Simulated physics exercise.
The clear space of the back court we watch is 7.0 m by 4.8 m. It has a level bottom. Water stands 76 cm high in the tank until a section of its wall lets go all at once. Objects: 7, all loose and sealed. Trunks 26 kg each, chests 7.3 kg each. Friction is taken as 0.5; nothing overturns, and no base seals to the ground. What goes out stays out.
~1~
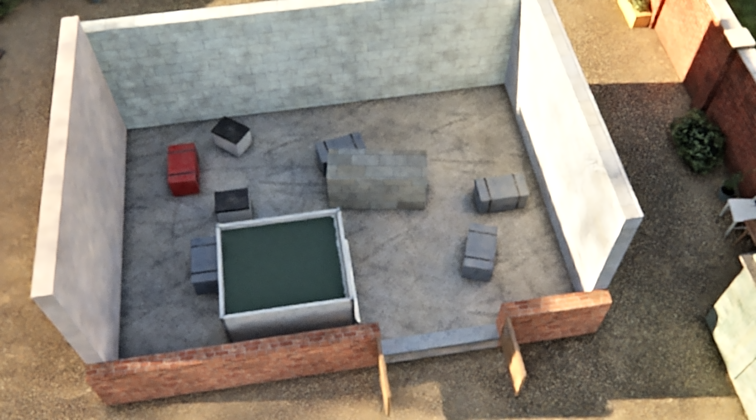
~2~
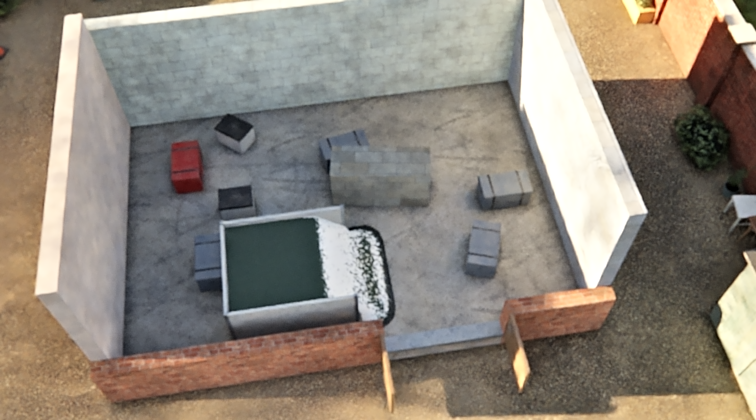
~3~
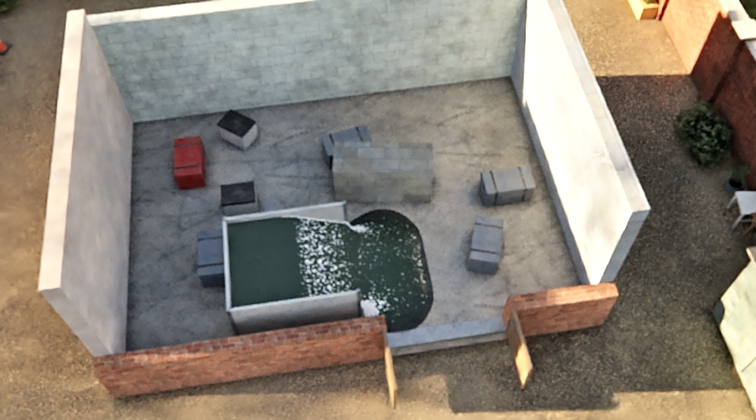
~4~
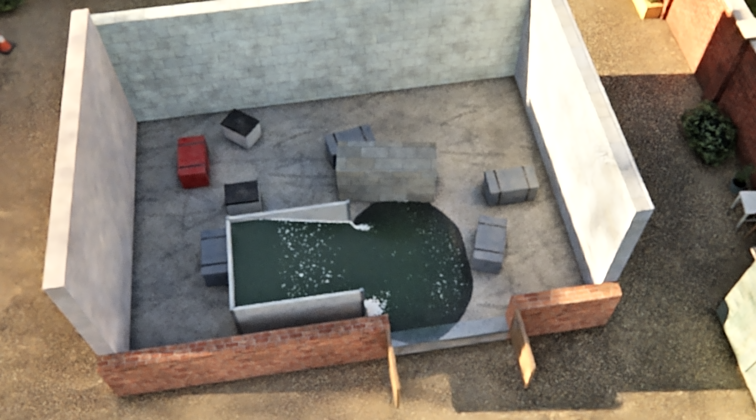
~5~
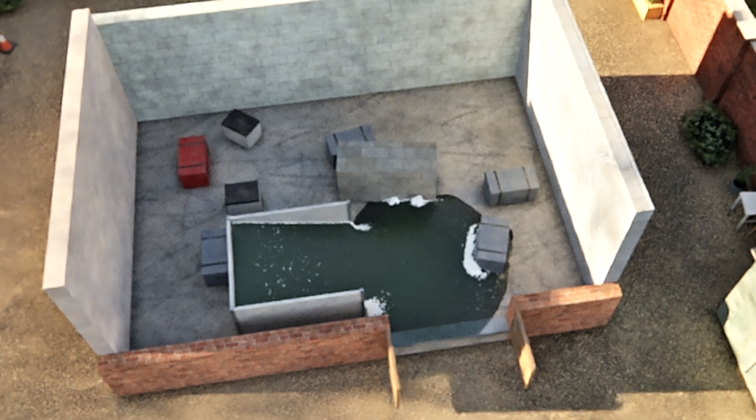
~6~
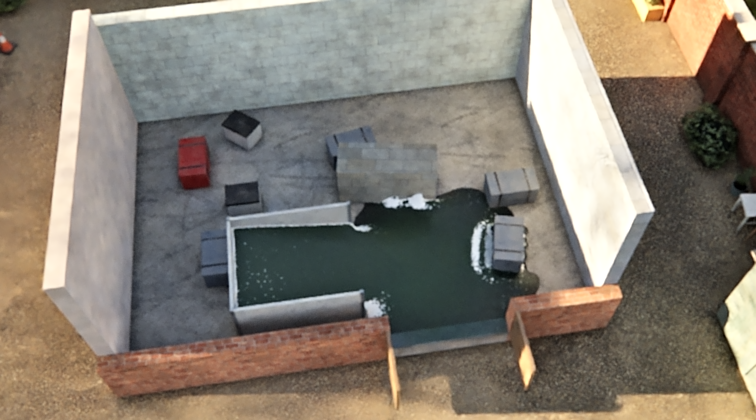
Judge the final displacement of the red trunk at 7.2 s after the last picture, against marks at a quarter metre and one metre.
It comes to rest near its start.
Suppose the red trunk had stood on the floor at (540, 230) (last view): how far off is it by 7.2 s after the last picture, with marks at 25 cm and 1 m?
By that time it is swept a long way.
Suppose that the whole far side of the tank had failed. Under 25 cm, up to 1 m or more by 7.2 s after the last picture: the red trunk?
The red trunk is swept a long way.
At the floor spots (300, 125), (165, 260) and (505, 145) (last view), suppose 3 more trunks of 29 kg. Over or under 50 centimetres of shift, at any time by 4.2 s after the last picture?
Lab note - in order: Below threshold / below threshold / above threshold.
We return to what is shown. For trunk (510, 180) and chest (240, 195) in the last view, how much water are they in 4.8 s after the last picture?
Around 5 cm and 1 cm.
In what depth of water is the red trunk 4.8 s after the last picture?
Near 0 cm deep.
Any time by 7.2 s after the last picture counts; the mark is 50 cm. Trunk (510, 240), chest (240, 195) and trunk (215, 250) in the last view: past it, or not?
In sequence - crossed the line; crossed the line; stayed below the line.
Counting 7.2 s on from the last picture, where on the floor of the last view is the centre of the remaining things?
Mean position: Approximately (271, 187).
Then, 0.9 s after the last picture the red trunk is near (192, 156), 0.0 m from its start, aground; 0 of 7 are out; 1 afloat.
Then, 2.8 s after the last picture the red trunk is near (192, 156), 0.0 m from its start, aground; 0 of 7 are out; 1 afloat.
Then, 4.8 s after the last picture the red trunk is near (191, 156), 0.0 m from its start, aground; 0 of 7 are out; 1 afloat.
Then, 7.2 s after the last picture the red trunk is near (189, 157), 0.1 m from its start, aground; 0 of 7 are out; 2 afloat.
